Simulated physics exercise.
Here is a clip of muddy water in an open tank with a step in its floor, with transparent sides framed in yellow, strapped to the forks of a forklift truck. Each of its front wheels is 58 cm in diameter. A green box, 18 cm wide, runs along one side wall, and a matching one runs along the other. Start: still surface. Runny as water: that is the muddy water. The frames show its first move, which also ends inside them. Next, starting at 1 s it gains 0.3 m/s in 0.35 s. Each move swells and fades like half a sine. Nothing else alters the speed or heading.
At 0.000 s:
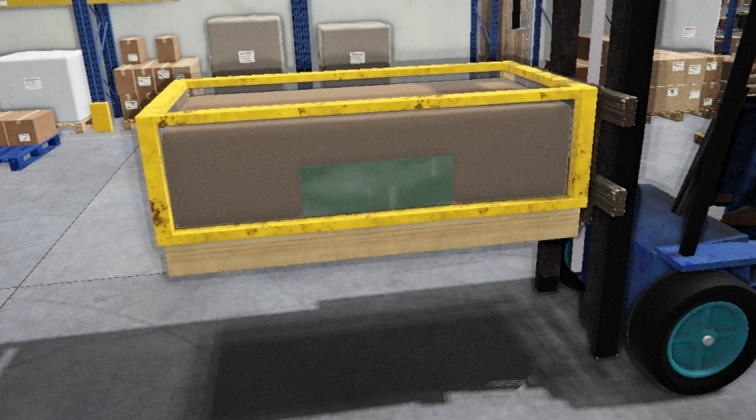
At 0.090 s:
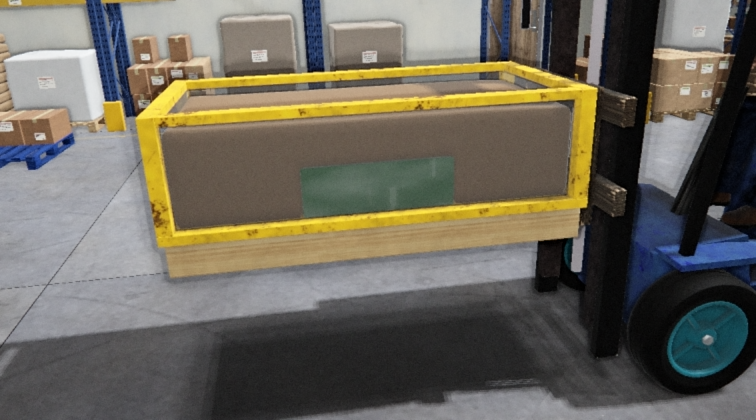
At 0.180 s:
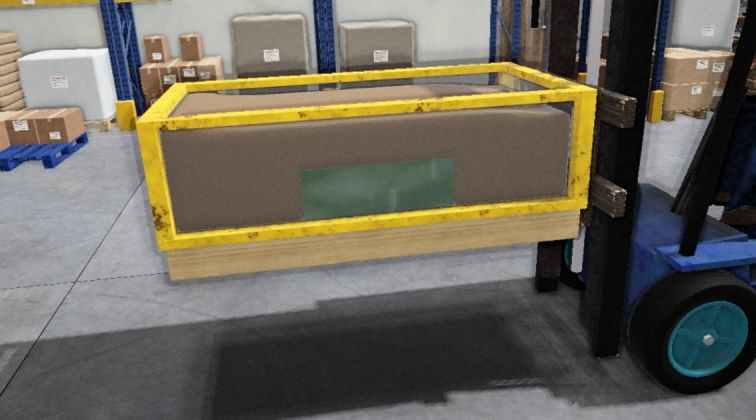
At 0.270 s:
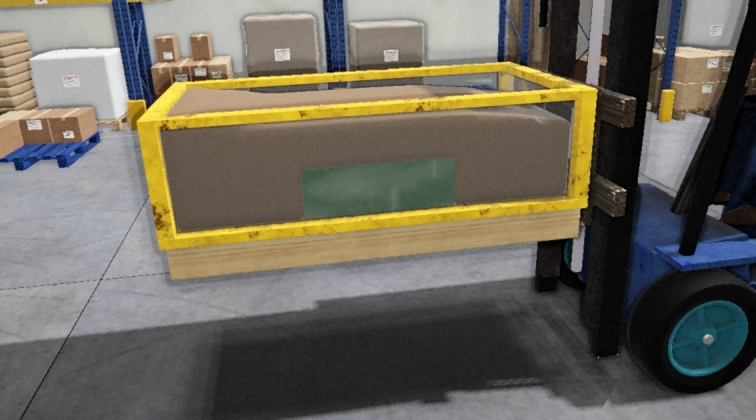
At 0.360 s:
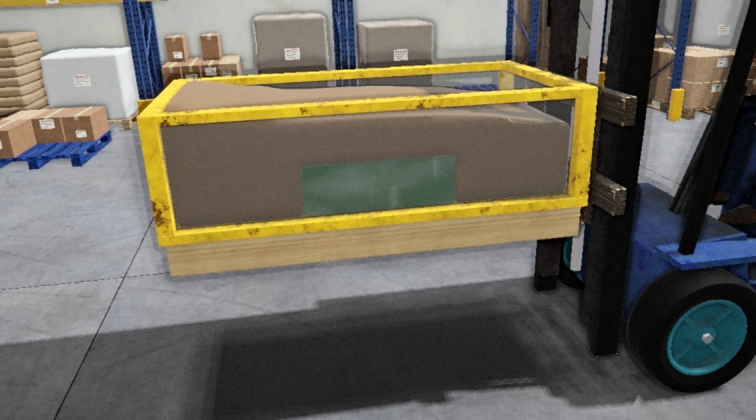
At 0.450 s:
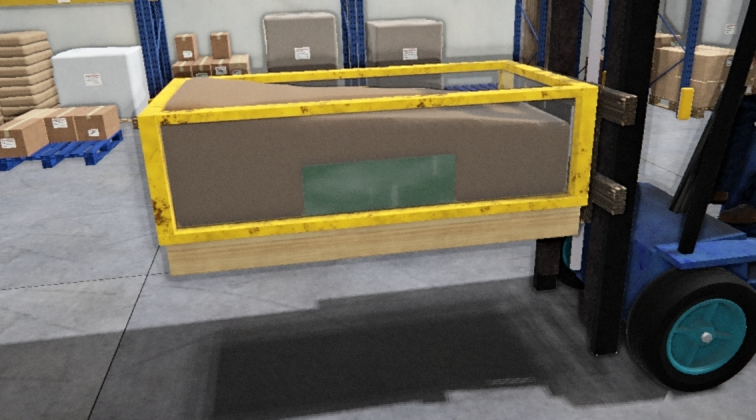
Muddy brown water in a yellow-framed clear tank lay level at first, then climbed at the left end and sank at the right, as a blue forklift carried it through a warehouse.
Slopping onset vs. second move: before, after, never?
After.
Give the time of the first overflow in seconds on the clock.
At roughly 1.8 s.
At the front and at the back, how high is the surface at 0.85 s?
Around 42 cm toward the front, with 32 cm behind.
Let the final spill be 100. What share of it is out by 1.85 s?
Near 30 in a hundred.
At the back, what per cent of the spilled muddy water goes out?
About 60 per cent.
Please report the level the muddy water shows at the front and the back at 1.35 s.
Height at the front is 30 cm; height at the back is 48 cm.
Then, 0.85 s in, the surface is 41 cm up at the front and 32 cm at the back; nothing has left.
Then, 1.35 s in, the surface is 31 cm up at the front and 47 cm at the back; nothing has left.
Then, 1.85 s in, the surface is 29 cm up at the front and 42 cm at the back; 1 per cent is out, over the back.
Then, 4.34 s in, 4 per cent is out, over the back and the front; the first of it left at about 1.75 s, and the second move began at 1 s.
